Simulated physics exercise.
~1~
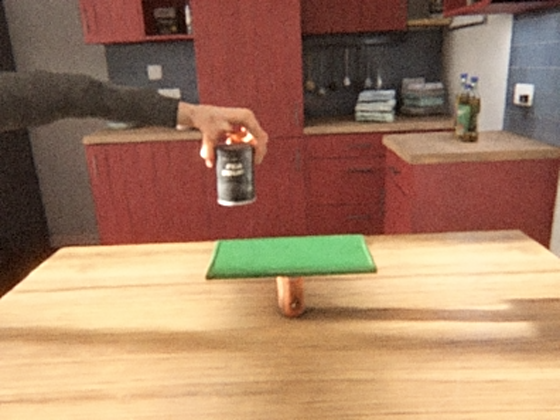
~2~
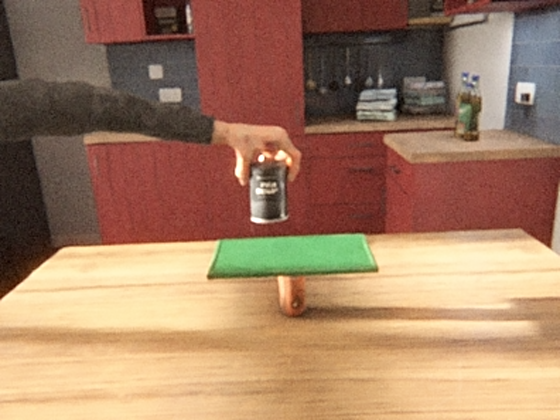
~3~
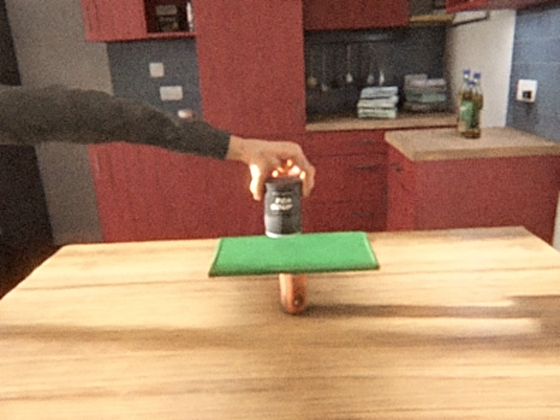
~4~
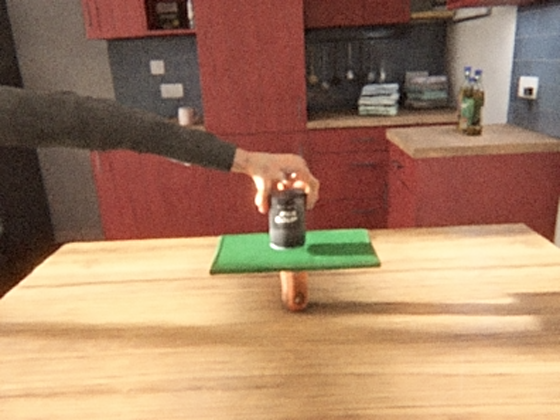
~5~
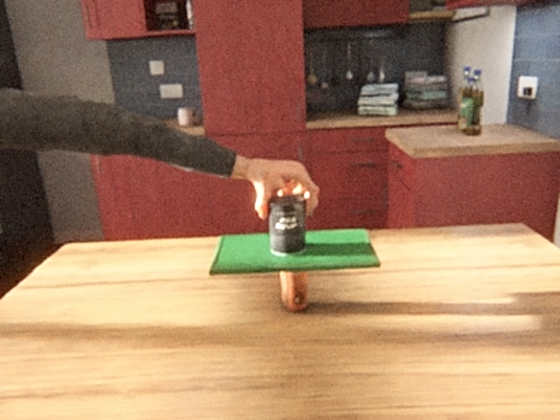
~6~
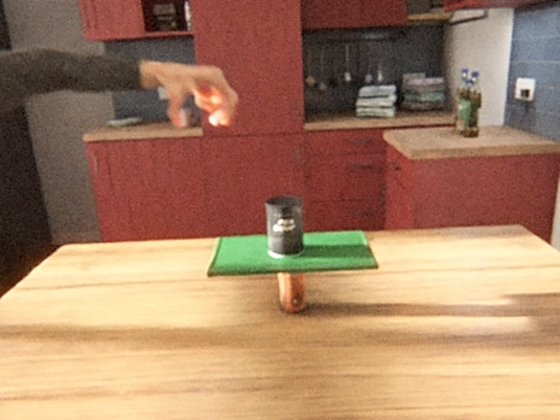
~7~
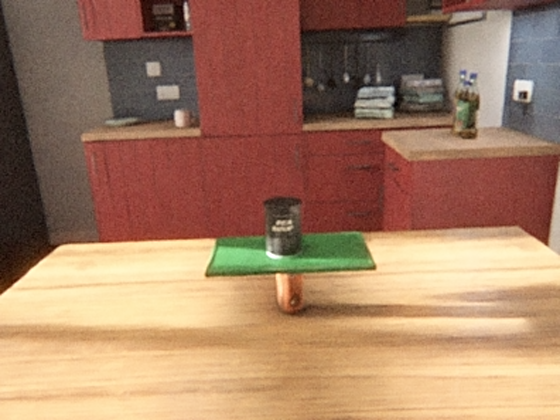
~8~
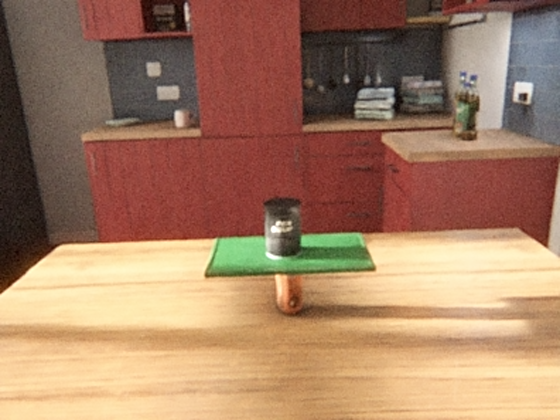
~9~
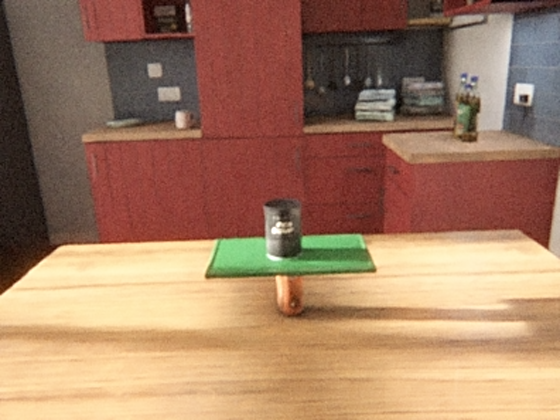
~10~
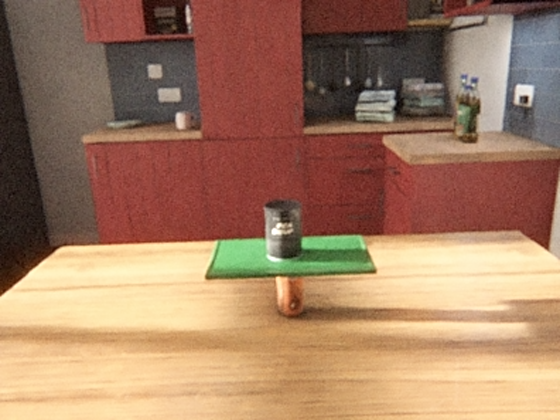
A hand lowers a black tin onto a balanced green board, withdraws, and everything holds.
